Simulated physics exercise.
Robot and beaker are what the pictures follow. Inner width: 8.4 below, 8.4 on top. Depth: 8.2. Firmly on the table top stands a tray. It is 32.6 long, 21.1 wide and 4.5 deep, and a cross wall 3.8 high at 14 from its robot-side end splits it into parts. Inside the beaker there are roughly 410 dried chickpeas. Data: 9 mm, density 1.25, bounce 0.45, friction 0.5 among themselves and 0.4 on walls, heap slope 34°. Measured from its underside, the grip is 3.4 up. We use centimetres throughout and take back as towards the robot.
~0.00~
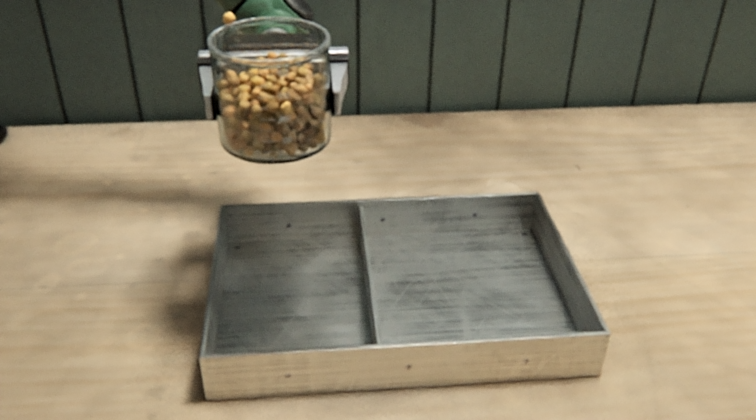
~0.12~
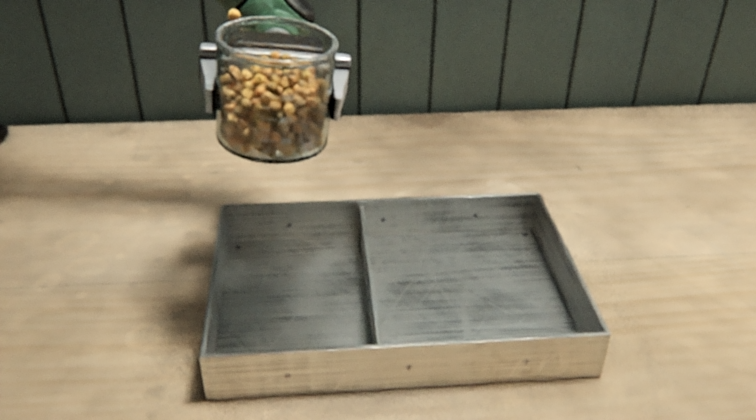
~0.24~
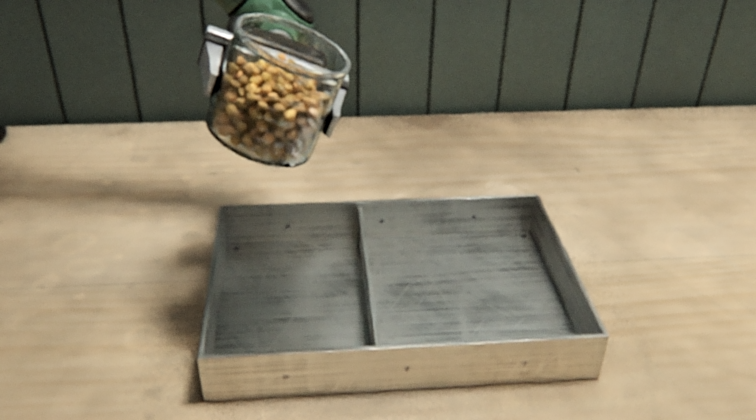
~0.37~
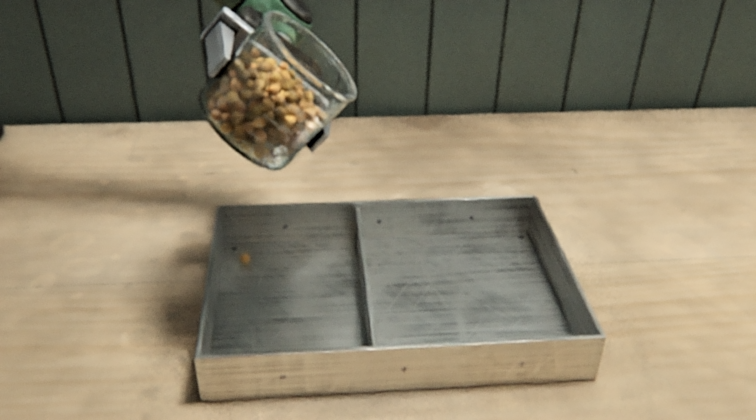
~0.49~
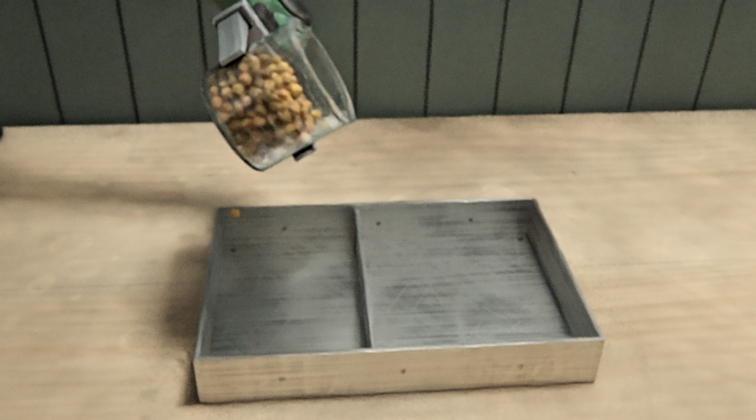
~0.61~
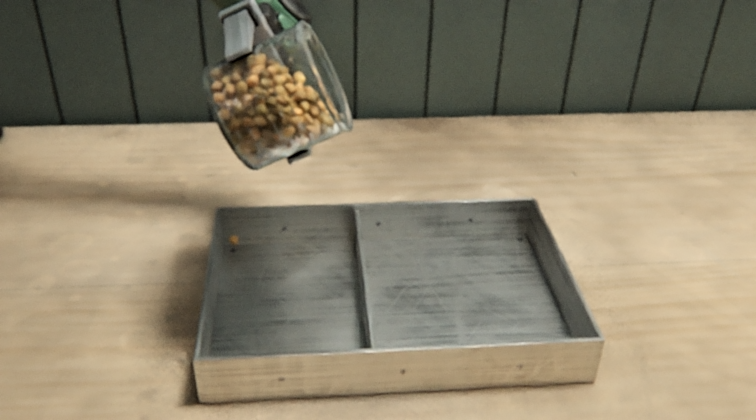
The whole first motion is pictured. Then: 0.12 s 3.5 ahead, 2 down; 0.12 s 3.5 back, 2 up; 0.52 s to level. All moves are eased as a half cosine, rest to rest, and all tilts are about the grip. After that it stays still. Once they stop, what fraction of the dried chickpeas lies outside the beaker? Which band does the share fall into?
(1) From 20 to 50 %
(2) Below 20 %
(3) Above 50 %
The answer is 2.
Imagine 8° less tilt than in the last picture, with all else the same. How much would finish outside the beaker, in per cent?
Then something close to 5 in a hundred.
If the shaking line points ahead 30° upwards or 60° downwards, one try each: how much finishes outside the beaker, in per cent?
30 and 0 %.
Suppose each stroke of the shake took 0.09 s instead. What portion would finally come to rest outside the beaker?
In that case some 15 per cent.
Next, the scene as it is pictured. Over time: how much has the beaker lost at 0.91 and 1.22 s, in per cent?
I'd put it near 5 percent first and near 10 percent later.
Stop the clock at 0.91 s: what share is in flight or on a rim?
Around 7 percent of the load.
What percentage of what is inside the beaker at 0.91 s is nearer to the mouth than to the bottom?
35 %.
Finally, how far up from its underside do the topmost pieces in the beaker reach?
Roughly 8.0 centimetres.
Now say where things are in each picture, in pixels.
The first picture shows the beaker middle at (273, 91), level; upper third of the load around (274, 85), from x 225 to 320, top at y 15; 414 in the beaker.
The second picture shows the beaker middle at (275, 91), tilted 6° forward; upper third of the load around (272, 85), from x 225 to 325, top at y 15; 413 in the beaker, 1 in flight or on a rim.
The third picture shows the beaker middle at (276, 92), tilted 22° forward; upper third of the load around (265, 86), from x 215 to 325, top at y 60; 413 in the beaker, 1 in flight or on a rim.
The fourth picture shows the beaker middle at (277, 94), tilted 43° forward; upper third of the load around (257, 82), from x 210 to 325, top at y 55; 413 in the beaker, 1 in the robot-side part.
The fifth picture shows the beaker middle at (278, 98), tilted 59° forward; upper third of the load around (256, 80), from x 215 to 325, top at y 55; 413 in the beaker, 1 in the robot-side part.
The sixth picture shows the beaker middle at (278, 99), tilted 65° forward; upper third of the load around (255, 83), from x 215 to 335, top at y 55; 413 in the beaker, 1 in the robot-side part.
After 0.91 s, tilted 63° forward, highest piece 24 above the table; 383 in the beaker, 1 in the robot-side part, 1 in the far-side part, 29 in flight or on a rim.
After 1.22 s, tilted 13° forward, highest piece 26 above the table; 378 in the beaker, 33 in the far-side part, 2 in the robot-side part, 1 in flight or on a rim.
After 1.57 s, level, highest piece 26 above the table; 378 in the beaker, 34 in the far-side part, 2 in the robot-side part.
After 2.62 s, level, highest piece 26 above the table; 378 in the beaker, 34 in the far-side part, 2 in the robot-side part.
In the end, 378 in the beaker, 34 in the far-side part, 2 in the robot-side part. That is 9 % outside the beaker.
